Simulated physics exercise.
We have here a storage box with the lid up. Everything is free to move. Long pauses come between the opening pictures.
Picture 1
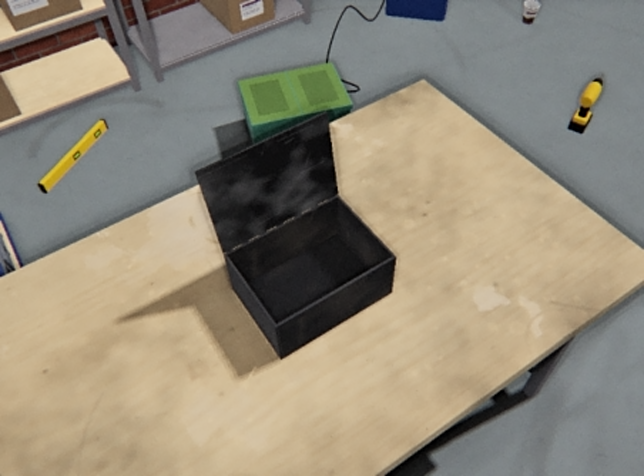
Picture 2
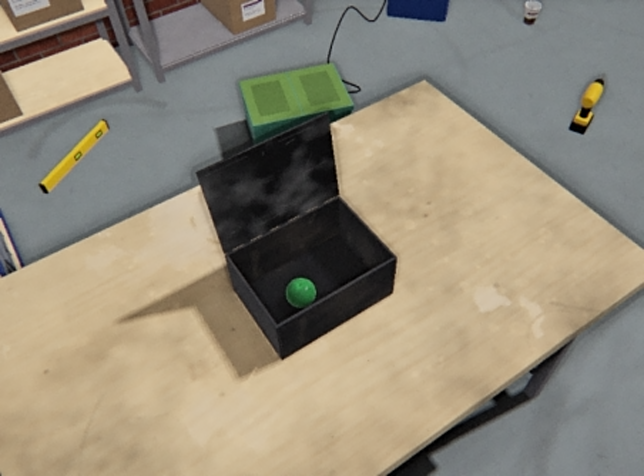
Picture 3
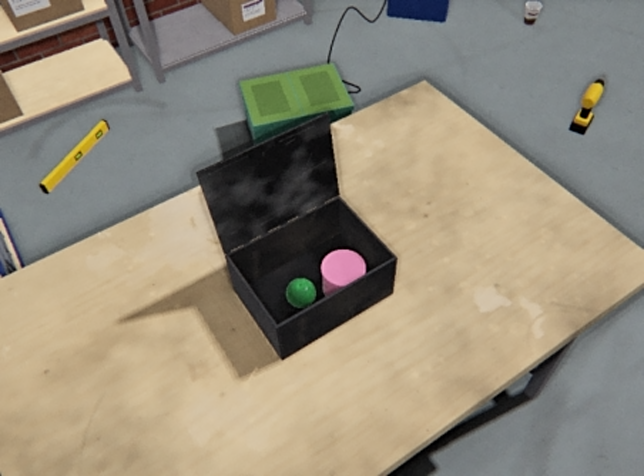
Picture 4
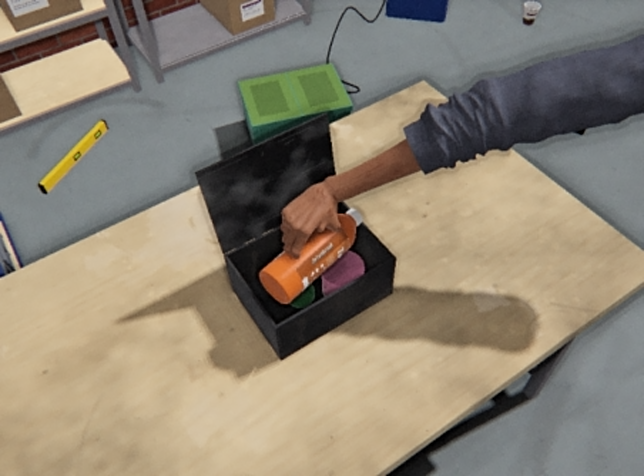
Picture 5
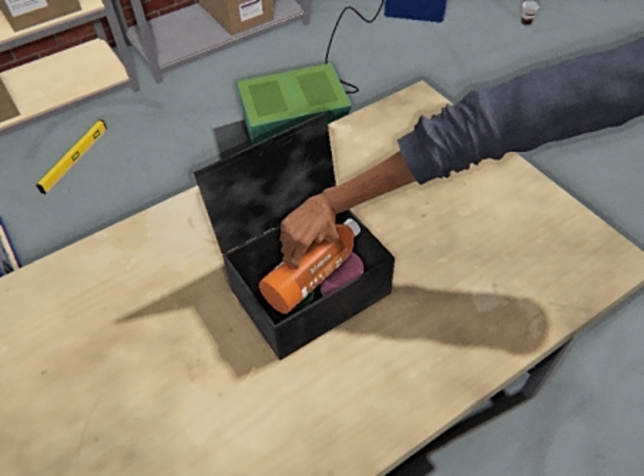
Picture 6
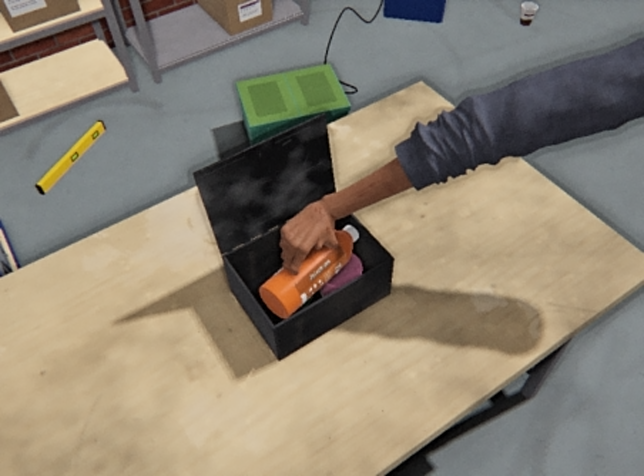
Open black box on a wooden table holding a green ball, then a pink tub, before a hand lowers an orange bottle inside.
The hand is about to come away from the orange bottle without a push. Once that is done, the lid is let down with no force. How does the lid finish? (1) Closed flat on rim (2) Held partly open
(2) Held partly open.
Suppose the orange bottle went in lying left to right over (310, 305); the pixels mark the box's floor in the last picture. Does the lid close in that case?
Packed like that, it is kept open.
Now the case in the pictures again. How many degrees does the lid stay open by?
The lid sits around 20° above the rim.
Then, 1.00 s on from there, lid starting down; orange bottle shifted a little near (317, 287); green apple shifted a little.
Then, 1.70 s on from there, lid 54° above the rim; orange bottle shifted a little near (317, 288); green apple shifted about its own width.
Then, 2.80 s on from there, lid 20° above the rim; orange bottle shifted a little near (316, 287); green apple shifted about its own width.
In the end, lid 19° above the rim; moved from the start, orange bottle and green apple; pink tub unmoved. At the end, from the last picture's camera, orange bottle near (316, 288).
